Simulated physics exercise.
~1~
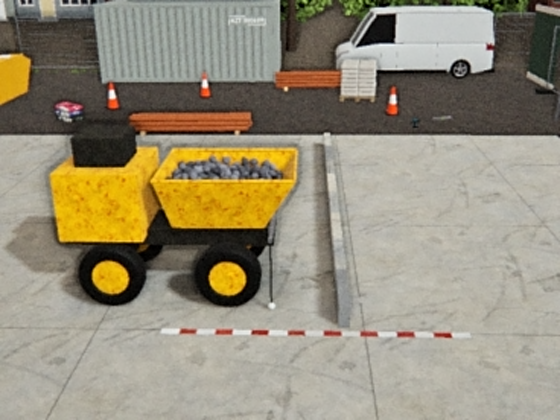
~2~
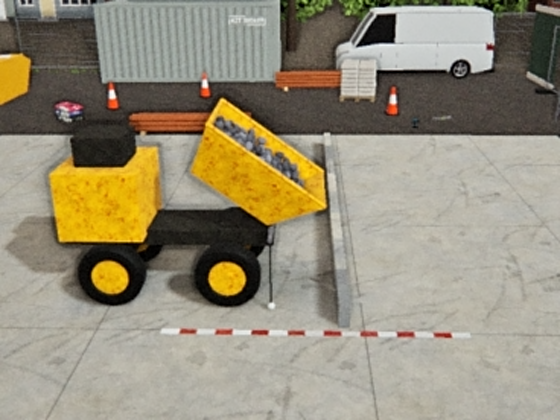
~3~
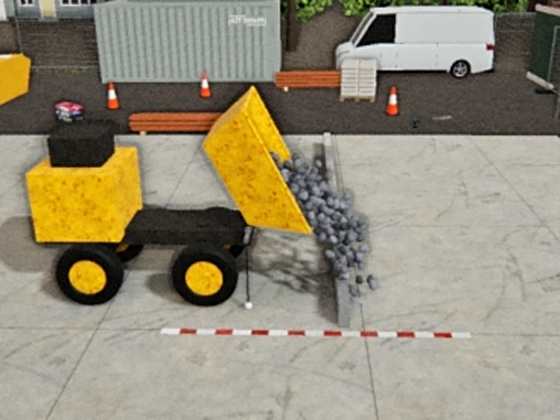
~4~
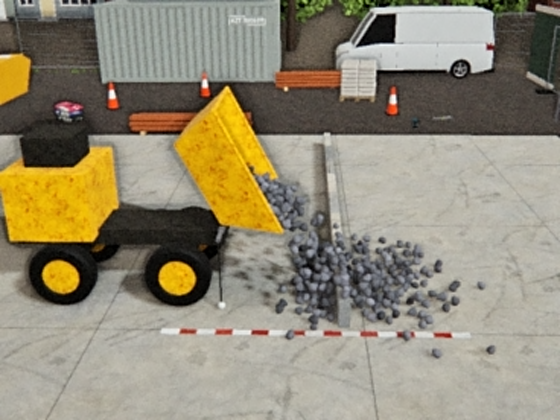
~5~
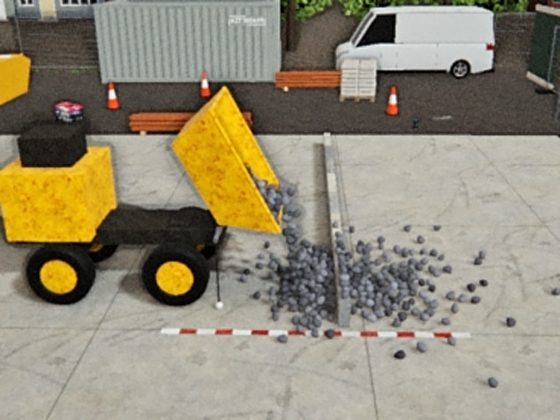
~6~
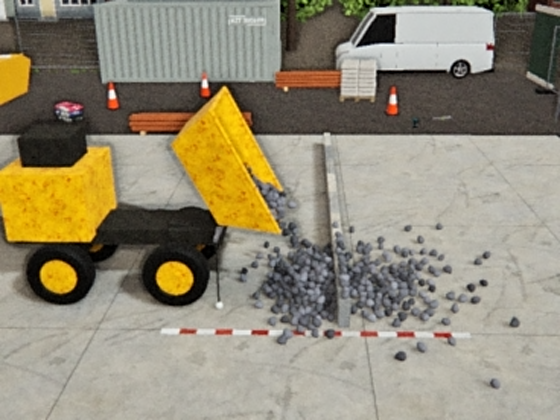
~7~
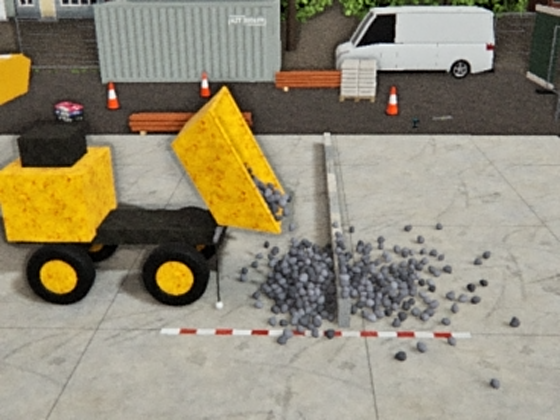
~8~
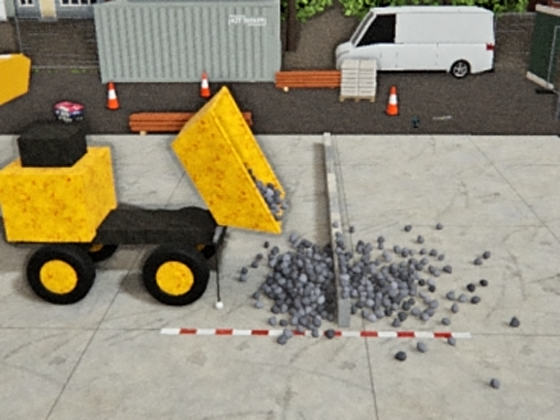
Yellow site dumper tipping its skip and backing away left, spilling grey cobbles on both sides of a kerb, some staying inside.
